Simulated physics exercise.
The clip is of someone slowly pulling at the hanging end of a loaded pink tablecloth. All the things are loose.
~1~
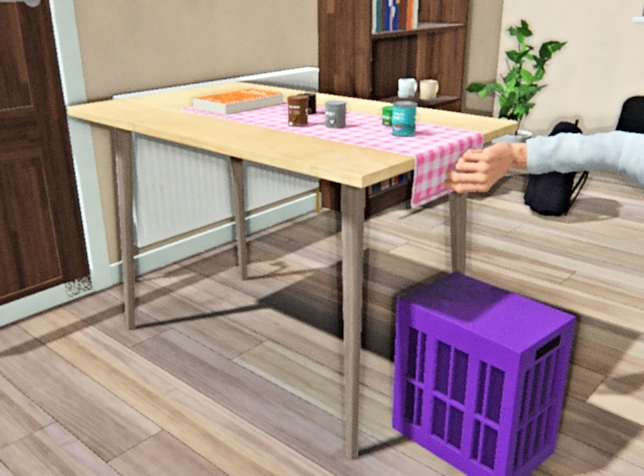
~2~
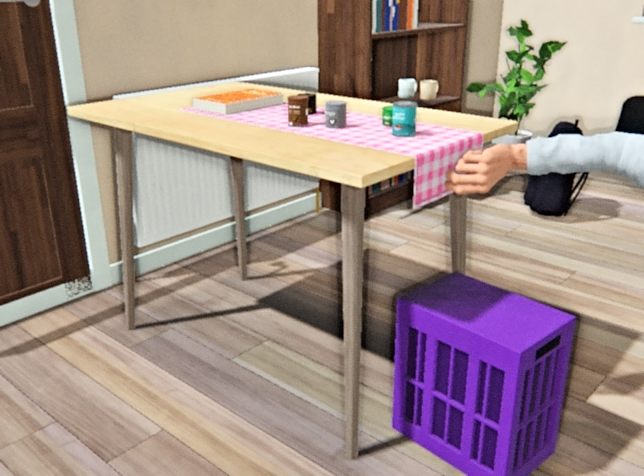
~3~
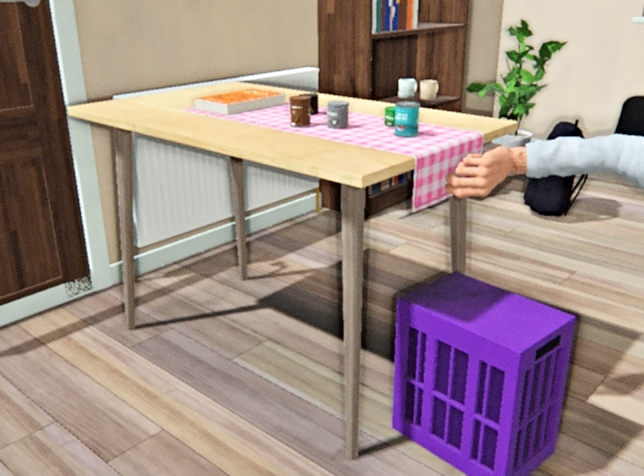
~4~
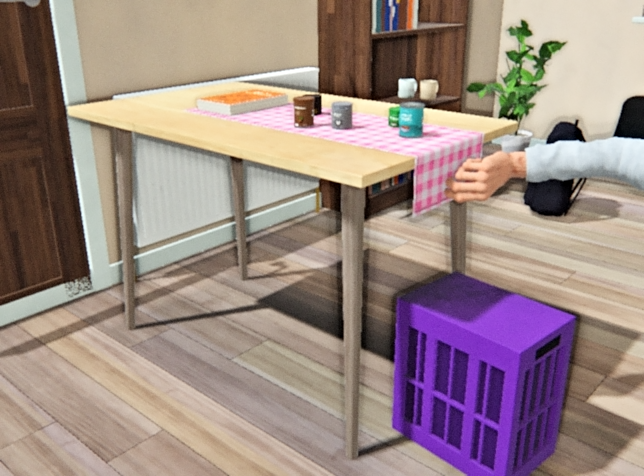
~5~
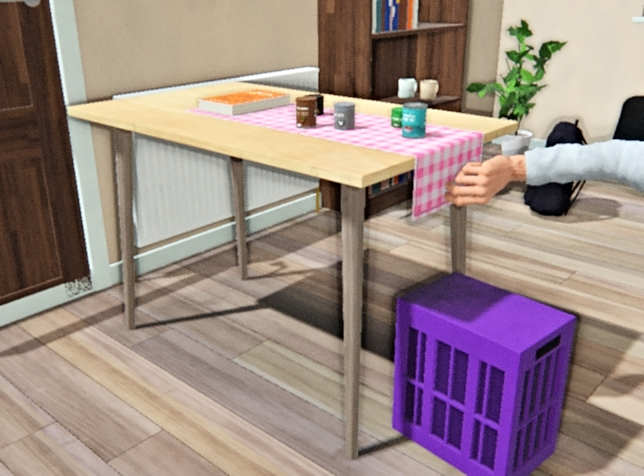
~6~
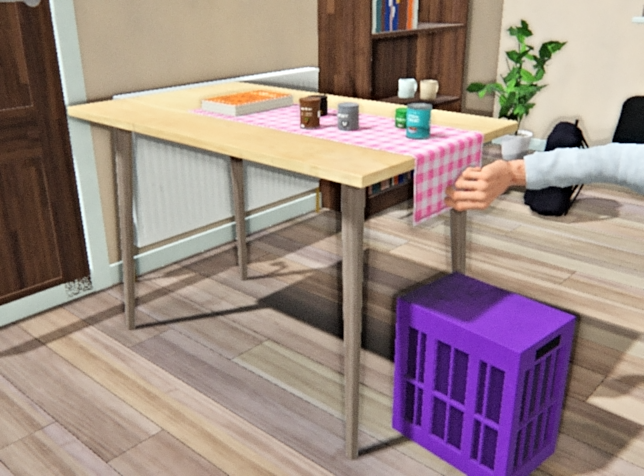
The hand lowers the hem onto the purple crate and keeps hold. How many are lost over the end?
The count of fallen things is two.
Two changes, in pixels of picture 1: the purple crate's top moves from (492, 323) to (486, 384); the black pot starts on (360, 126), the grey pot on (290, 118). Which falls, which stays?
The black pot comes down, the grey pot stays on.
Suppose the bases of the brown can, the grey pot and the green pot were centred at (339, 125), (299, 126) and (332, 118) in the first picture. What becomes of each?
The brown can keeps its place on top, the grey pot stays on, the green pot keeps its place on top.
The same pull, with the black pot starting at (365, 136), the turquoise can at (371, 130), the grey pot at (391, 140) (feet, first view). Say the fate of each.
The black pot falls; the turquoise can is carried off; the grey pot goes over.
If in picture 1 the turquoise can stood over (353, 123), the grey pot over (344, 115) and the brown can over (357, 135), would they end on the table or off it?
The turquoise can does not fall; the grey pot survives; the brown can falls.
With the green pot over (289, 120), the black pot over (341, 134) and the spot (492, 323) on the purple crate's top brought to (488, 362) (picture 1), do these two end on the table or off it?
The green pot stays on; the black pot drops off.
Early on, hem near (447, 242); all still up.
Midway, hem near (445, 278); turquoise can gone.
Finally, hem on the crate; turquoise can and green pot gone. It carries off two.
